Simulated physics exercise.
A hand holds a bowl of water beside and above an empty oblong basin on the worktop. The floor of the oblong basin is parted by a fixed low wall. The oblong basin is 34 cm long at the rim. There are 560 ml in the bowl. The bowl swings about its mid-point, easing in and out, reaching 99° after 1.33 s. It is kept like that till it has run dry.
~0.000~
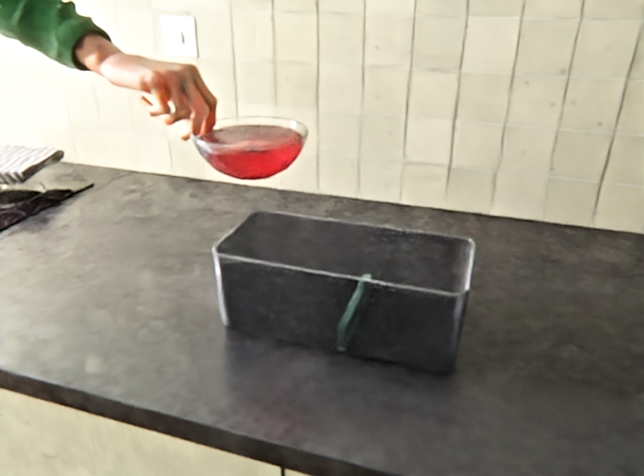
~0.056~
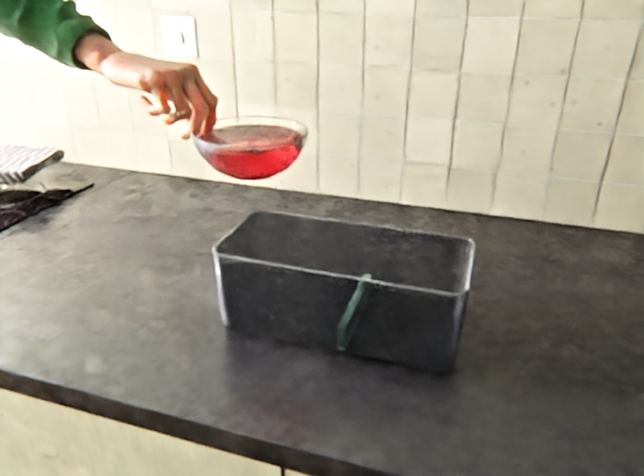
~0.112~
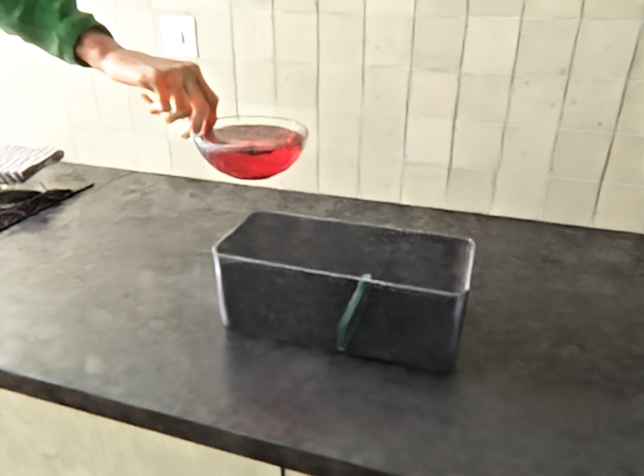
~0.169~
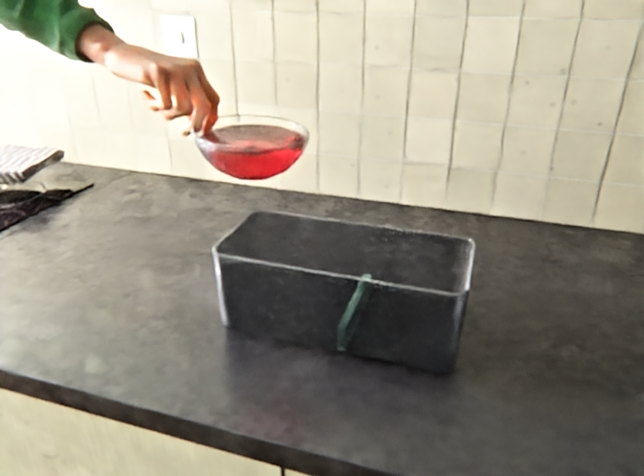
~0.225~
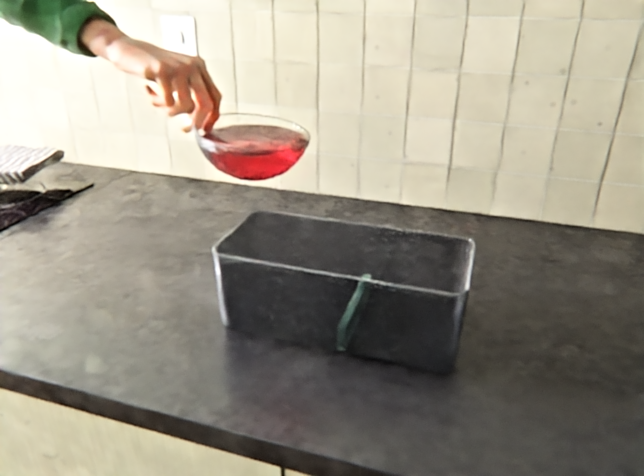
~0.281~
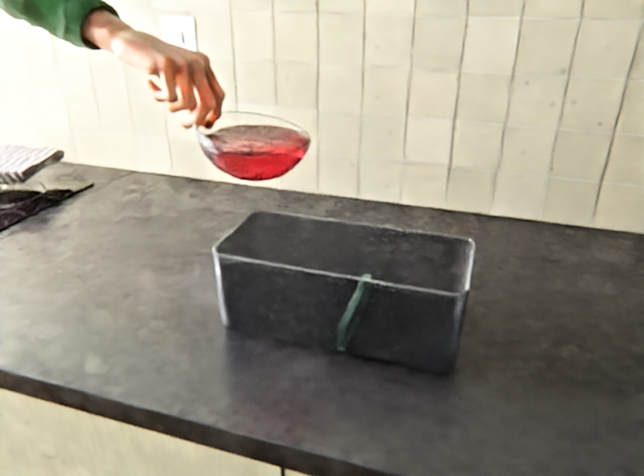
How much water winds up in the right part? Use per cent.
The far part has some 38 per cent.
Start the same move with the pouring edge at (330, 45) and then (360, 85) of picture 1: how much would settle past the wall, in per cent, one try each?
In turn about 85 and 95 per cent.
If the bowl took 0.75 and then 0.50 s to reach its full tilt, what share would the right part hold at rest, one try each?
In turn about 25 and 15 per cent.
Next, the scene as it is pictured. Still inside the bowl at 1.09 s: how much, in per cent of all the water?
About 0 per cent.
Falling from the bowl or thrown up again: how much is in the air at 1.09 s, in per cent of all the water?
Some 3 per cent.
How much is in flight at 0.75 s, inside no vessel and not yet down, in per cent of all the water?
Near 34 in a hundred.
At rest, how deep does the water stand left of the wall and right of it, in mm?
Left about 12 mm, right about 10 mm.
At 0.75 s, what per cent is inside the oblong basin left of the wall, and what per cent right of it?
Near 20 on the left, 14 on the right.
Then, 0.75 s in, the tilt is 59° and 33 per cent is still to pour, 19 is left of the wall and 14 right of it.
Then, 1.09 s in, the tilt is 91° and 0 per cent is still to pour, 60 is left of the wall and 37 right of it.
Then, 1.44 s in, the tilt is 99° and 0 per cent is still to pour, 61 is left of the wall and 38 right of it.
Then, 1.83 s in, the tilt is 99° and 0 per cent is still to pour, 61 is left of the wall and 38 right of it.
Finally, 61 per cent lies left of the wall, 38 right of it and 1 outside.
